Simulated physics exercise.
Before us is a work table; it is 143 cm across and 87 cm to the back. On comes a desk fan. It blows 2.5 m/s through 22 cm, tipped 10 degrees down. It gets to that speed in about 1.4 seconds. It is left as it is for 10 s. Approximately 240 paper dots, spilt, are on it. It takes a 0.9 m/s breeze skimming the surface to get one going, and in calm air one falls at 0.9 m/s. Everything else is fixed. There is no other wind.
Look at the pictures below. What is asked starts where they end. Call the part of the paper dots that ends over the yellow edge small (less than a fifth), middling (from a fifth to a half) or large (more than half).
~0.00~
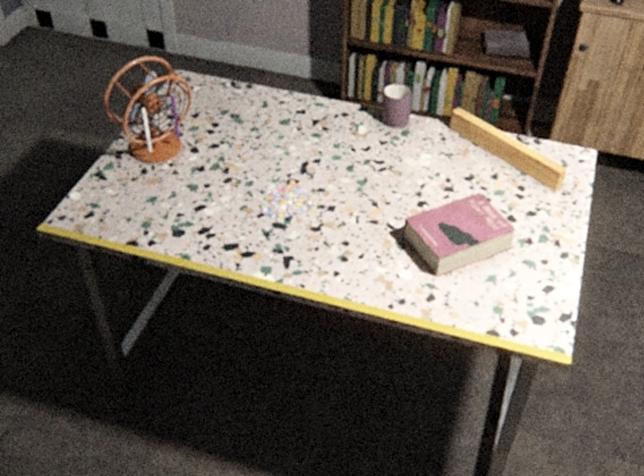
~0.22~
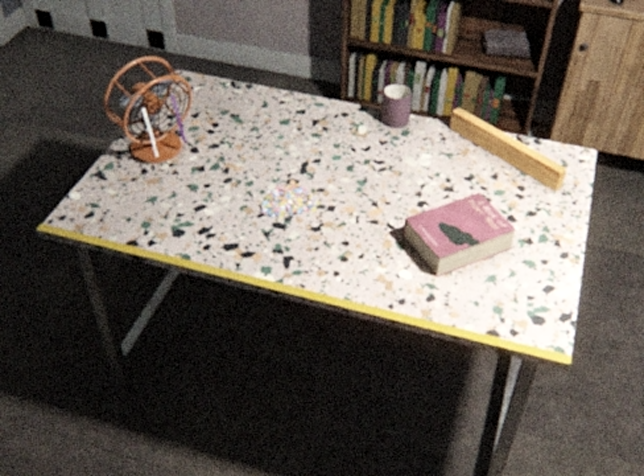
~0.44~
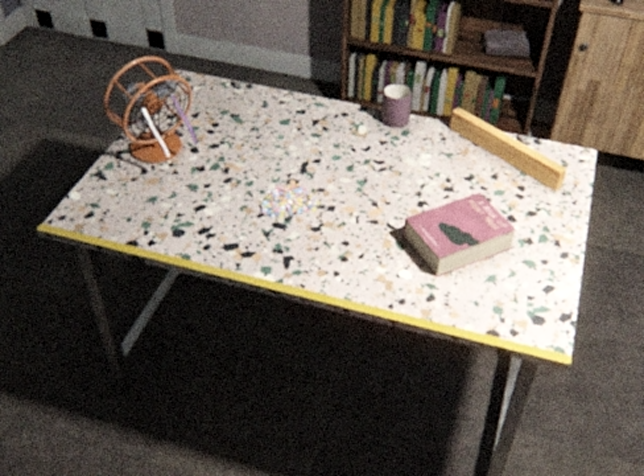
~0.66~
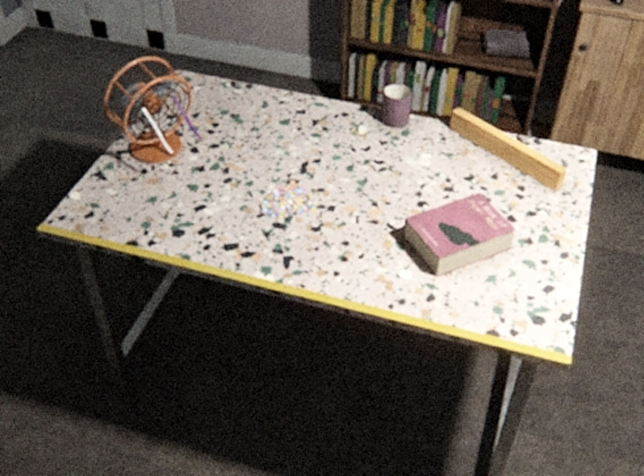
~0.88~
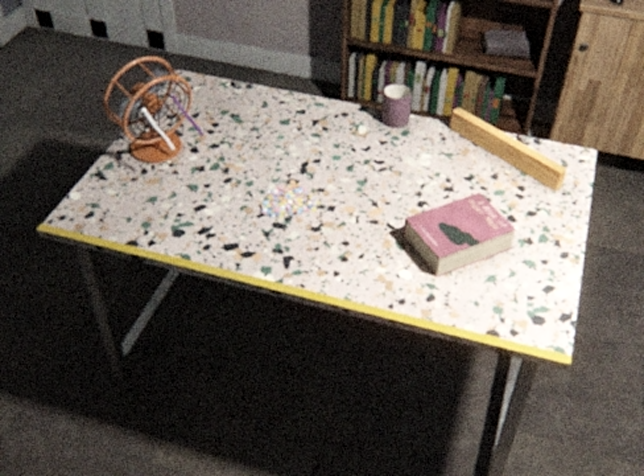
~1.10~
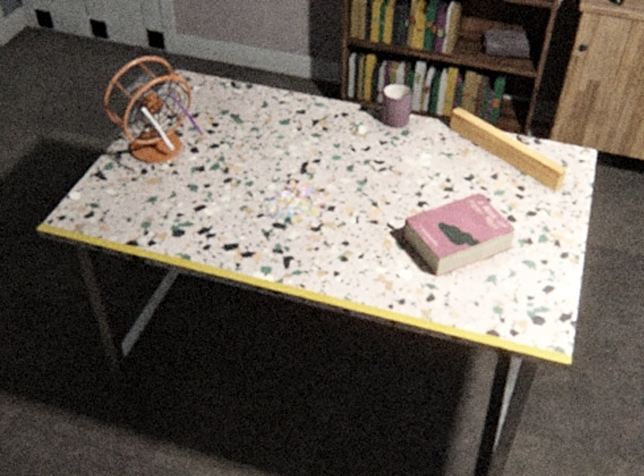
Small.
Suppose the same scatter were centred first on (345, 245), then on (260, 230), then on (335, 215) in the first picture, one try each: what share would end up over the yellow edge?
40, 90 and 2 in a hundred, respectively.
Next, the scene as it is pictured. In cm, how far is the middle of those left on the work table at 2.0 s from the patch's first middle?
It comes to near 45 cm.
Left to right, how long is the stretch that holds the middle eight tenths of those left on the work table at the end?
20 cm, give or take.
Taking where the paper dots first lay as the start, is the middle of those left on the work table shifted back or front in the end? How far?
Backward, about 10 cm.
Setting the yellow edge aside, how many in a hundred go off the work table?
That lands at some 10 %.
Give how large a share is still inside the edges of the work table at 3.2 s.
Some 90 per cent at that time.
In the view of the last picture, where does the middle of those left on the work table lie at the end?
Centre: Roughly (461, 214).
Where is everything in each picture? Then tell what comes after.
In the first picture, the middle of the paper dots is near (287, 200), none has stirred yet and the mouth of the desk fan is at (149, 101).
In the second picture, the middle of the paper dots is near (287, 200), none has stirred yet and the yellow edge is centred on (282, 292).
In the third picture, the middle of the paper dots is near (287, 200), none has stirred yet, the top of a book is at (460, 224) and the top of a mug is at (398, 91).
In the fourth picture, the middle of the paper dots is near (287, 200) and none has stirred yet.
In the fifth picture, the middle of the paper dots is near (287, 200) and none has stirred yet.
In the sixth picture, the middle of the paper dots is near (294, 201), the farthest in sight from the desk fan is at (323, 204) and about 40 % have left their places.
After 2.0 s, 80 % are on the move or not yet settled, 3 % are over the yellow edge; the middle of those still in play is near (451, 218).
After 3.2 s, 54 % are on the move or not yet settled, 4 % are over the yellow edge; the middle of those still in play is near (453, 218).
After 5.5 s, 43 % are on the move or not yet settled, 5 % are over the yellow edge; the middle of those still in play is near (454, 216).
After 10.0 s, at the end, 5 % are over the yellow edge; the middle of those still in play is near (461, 214).
